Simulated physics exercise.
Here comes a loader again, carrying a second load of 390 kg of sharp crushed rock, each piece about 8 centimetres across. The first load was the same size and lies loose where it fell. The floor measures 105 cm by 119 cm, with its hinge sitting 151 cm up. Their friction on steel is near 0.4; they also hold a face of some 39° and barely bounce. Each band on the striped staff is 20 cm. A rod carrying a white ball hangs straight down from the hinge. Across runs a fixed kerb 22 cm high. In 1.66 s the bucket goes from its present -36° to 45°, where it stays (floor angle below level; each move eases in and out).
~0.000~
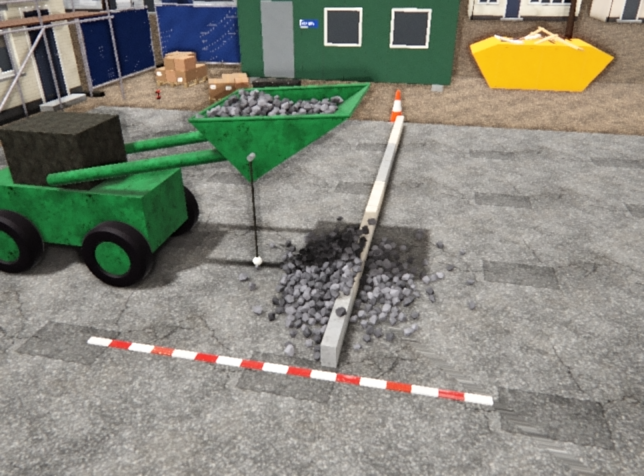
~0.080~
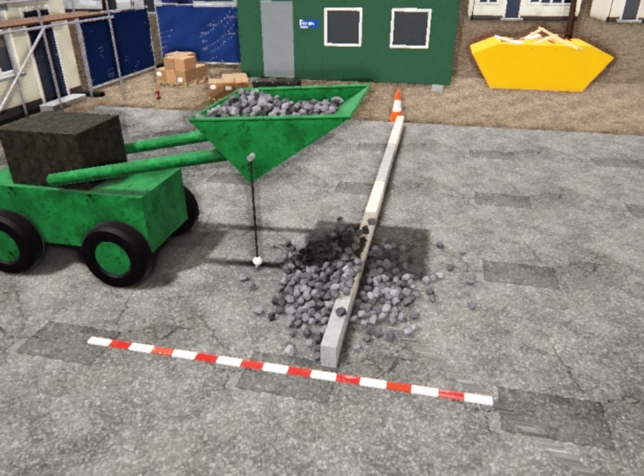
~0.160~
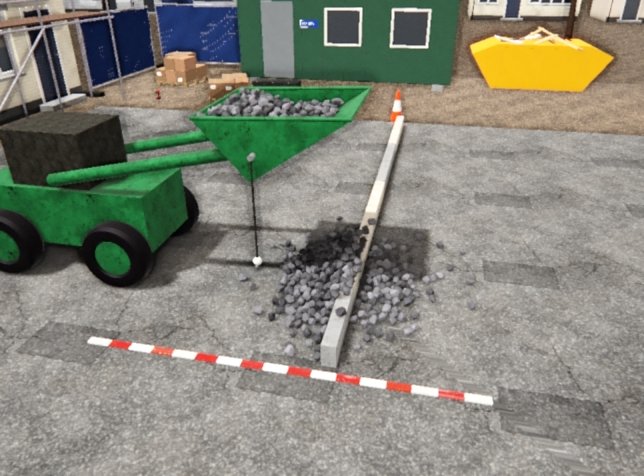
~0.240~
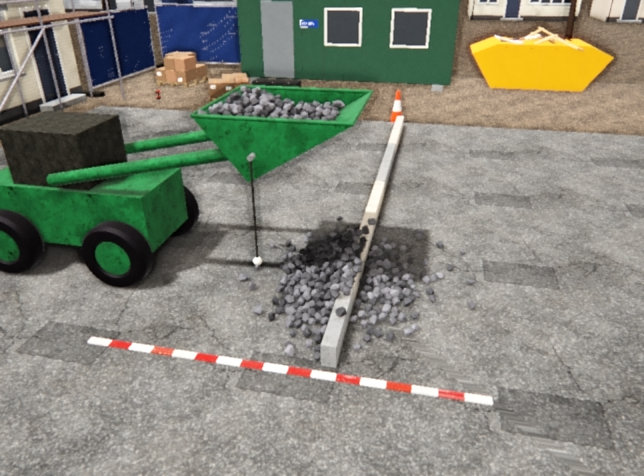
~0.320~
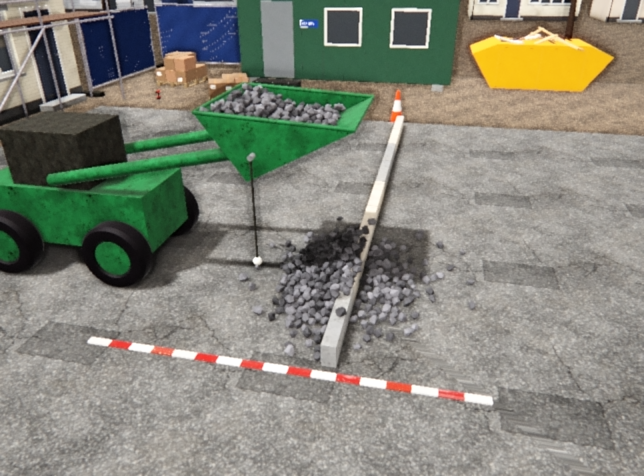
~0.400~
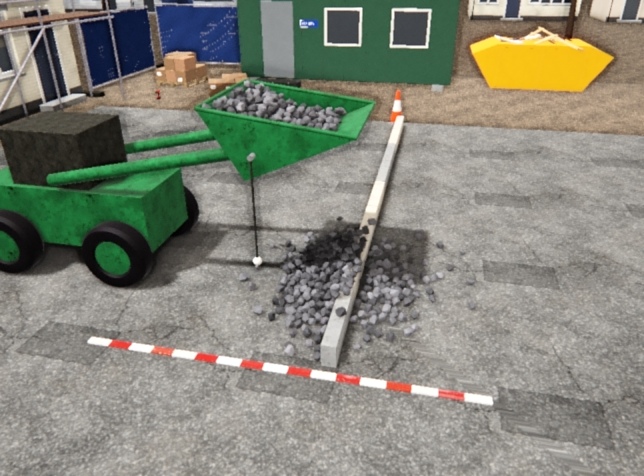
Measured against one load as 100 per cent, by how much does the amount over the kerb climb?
The amount climbs by some 86 per cent of a load.
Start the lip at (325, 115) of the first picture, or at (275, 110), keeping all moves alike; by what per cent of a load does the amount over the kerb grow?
Roughly 50 and 0 percent, in that order.
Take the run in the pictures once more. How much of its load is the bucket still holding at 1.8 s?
About 45 percent is still in there.
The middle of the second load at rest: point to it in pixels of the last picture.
Roughly pixel (390, 279) in the last view.
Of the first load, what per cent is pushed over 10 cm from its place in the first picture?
Roughly 10 percent.
After 1.2 s the floor is at 32°; in per cent of one load, 100 in the bucket, 78 on this side of the kerb, 22 over the kerb; the foremost stones are at (450, 274).
After 1.8 s the floor is at 45°; in per cent of one load, 46 in the bucket, 120 on this side of the kerb, 34 over the kerb; the foremost stones are at (450, 274).
After 2.1 s the floor is at 45°; in per cent of one load, 3 in the bucket, 110 on this side of the kerb, 86 over the kerb; the foremost stones are at (459, 277).
After 4.8 s the floor is at 45°; in per cent of one load, 0 in the bucket, 92 on this side of the kerb, 108 over the kerb; the foremost stones are at (499, 316). Net gain over the kerb, 86.
